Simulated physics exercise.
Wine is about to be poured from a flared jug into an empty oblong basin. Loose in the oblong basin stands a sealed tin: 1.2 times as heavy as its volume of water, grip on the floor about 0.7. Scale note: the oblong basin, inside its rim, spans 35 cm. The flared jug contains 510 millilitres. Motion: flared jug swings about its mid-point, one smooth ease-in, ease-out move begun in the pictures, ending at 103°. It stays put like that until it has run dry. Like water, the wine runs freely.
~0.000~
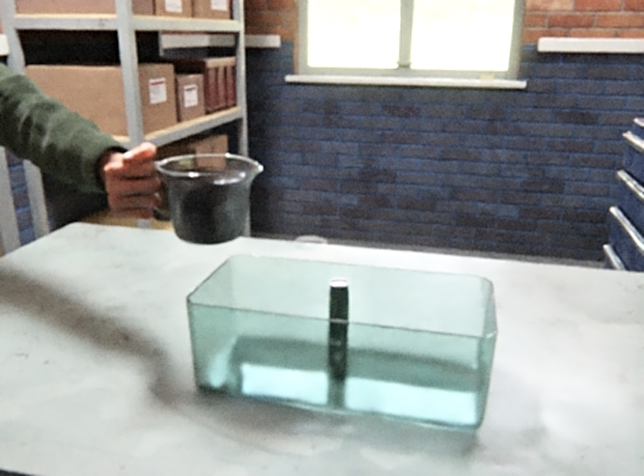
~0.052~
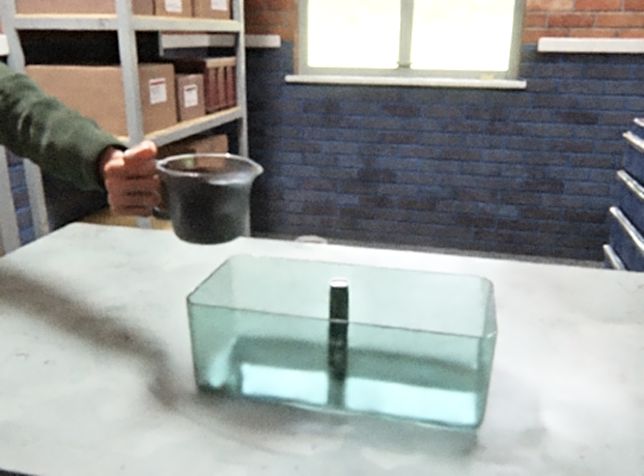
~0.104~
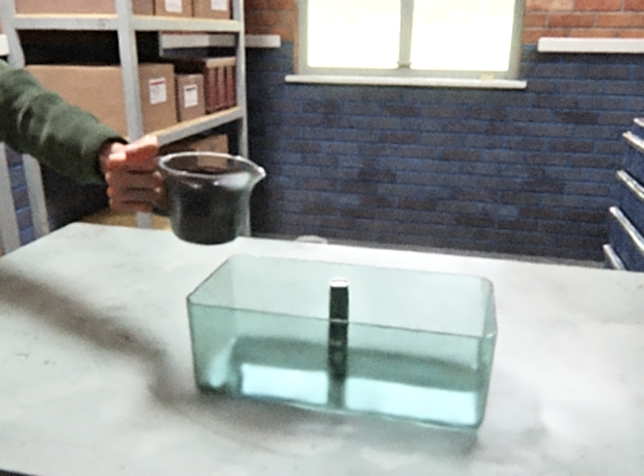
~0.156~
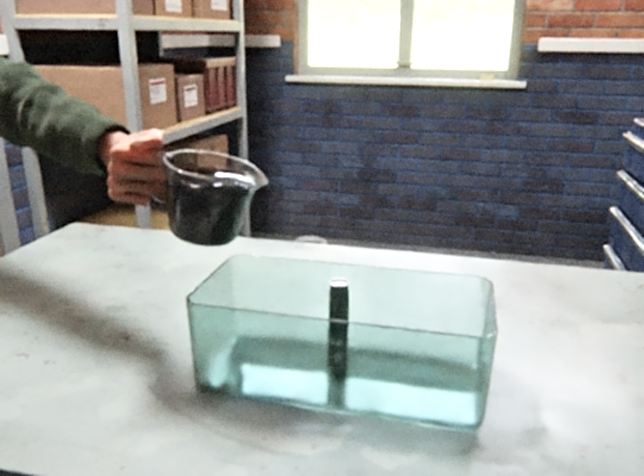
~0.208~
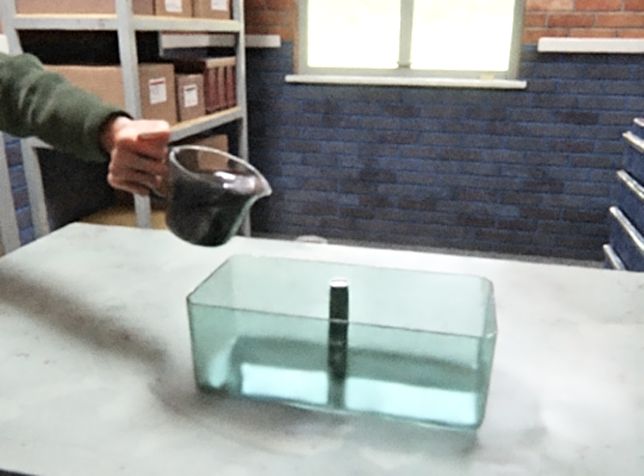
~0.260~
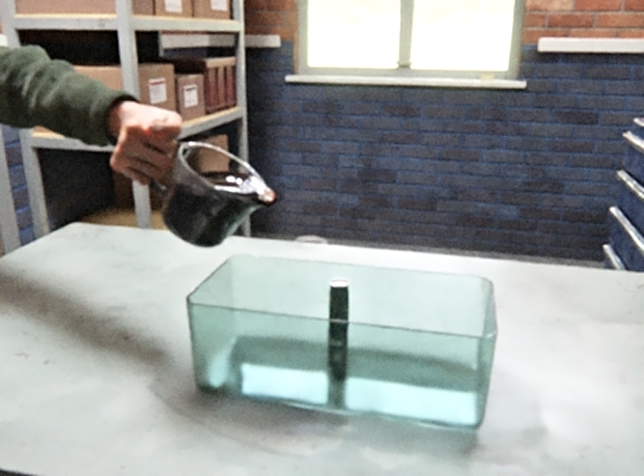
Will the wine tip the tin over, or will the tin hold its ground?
It holds its ground.
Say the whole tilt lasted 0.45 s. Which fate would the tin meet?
Then the tin does not tip.
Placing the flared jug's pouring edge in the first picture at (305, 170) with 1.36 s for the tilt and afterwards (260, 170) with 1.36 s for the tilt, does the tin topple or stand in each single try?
The tin overturns the first time and stays vertical the second time.
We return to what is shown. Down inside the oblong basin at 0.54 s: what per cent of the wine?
Roughly 38 percent of it.
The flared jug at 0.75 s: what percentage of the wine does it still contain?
Around 5 in a hundred is still there.
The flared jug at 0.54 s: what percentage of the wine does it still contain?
Roughly 40 %.
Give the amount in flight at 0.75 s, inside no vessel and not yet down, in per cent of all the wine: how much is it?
I'd say some 3 per cent is in the air.
Then, 0.54 s in, the tilt is 91° and 39 per cent is still to pour; the tin stands where it began.
Then, 0.75 s in, the tilt is 103° and 5 per cent is still to pour; the tin stands where it began.
Then, 0.96 s in, the tilt is 103° and 0 per cent is still to pour; the tin stands where it began.
Then, 1.20 s in, the tilt is 103° and 0 per cent is still to pour; the tin stands where it began.
Finally, the tin stands where it began.
